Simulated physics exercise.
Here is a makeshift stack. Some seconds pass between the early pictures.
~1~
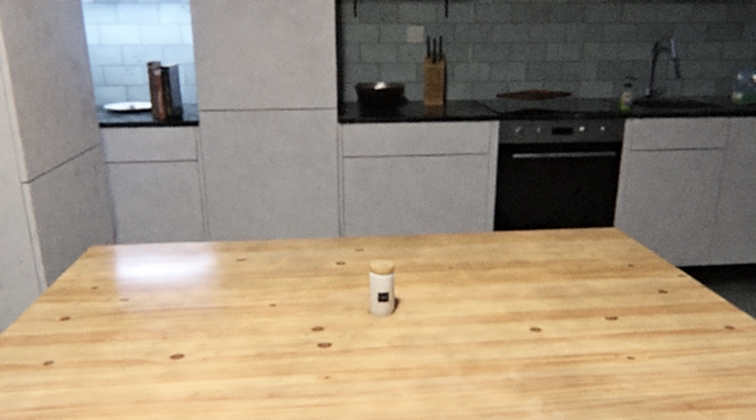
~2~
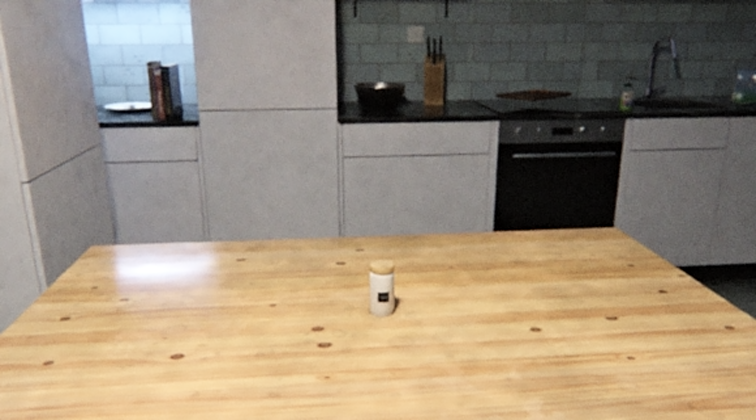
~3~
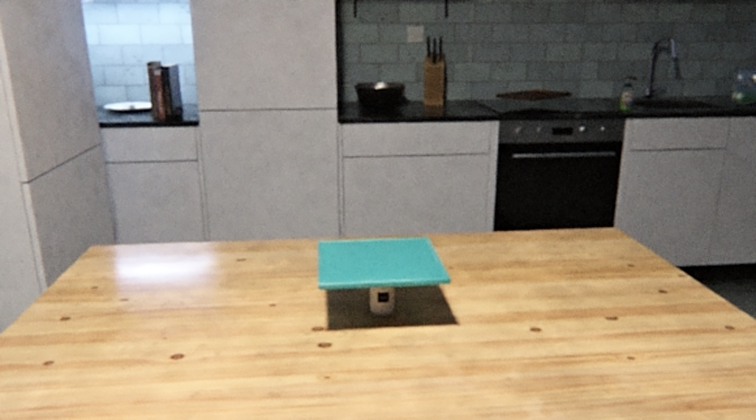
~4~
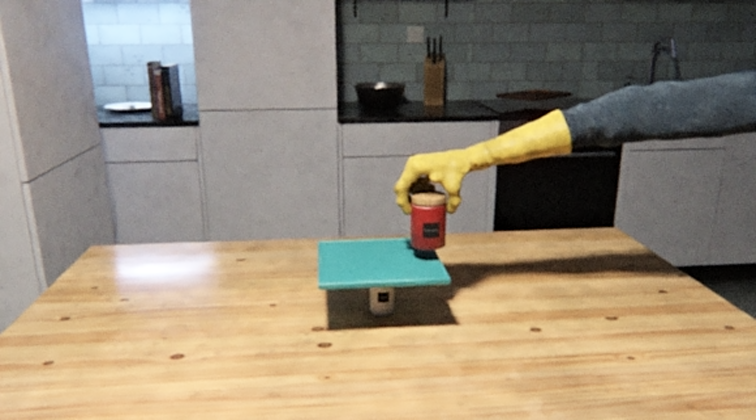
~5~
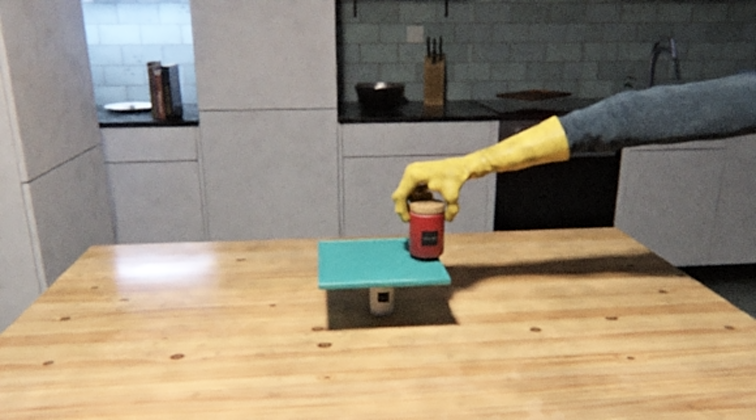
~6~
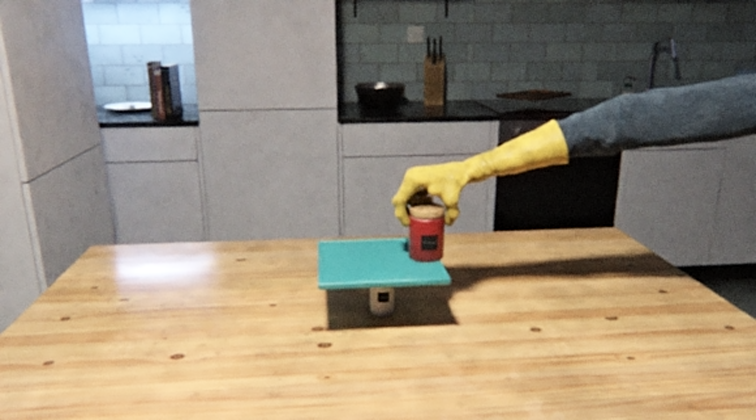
To begin with, a small white jar stands alone on a wooden kitchen table, and then a turquoise lid appears balanced on top of it. A yellow-gloved hand reaches in from the right and lowers a red jar onto the lid's right side, keeping its grip on it.
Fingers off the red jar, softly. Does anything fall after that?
The stack gives way.
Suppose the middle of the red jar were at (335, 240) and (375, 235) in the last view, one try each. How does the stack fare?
First, it loses its balance; second, it stays up.
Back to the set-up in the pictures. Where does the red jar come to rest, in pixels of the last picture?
Around (479, 292).
Then, 0.40 s later than the last frame, red jar now fallen; turquoise lid tilted by 57°.
Then, 0.50 s later than the last frame, turquoise lid tilted by 75°.
Then, 0.90 s later than the last frame, turquoise lid tilted by 46°; white shaker tilted by 37°.
Then, 1.10 s later than the last frame, turquoise lid now fallen; white shaker on its side.
When it is over, fallen, red jar and turquoise lid; lying over in the stack, white shaker. End places, in pixels of the last picture, red jar near (479, 292). The stack loses its balance.
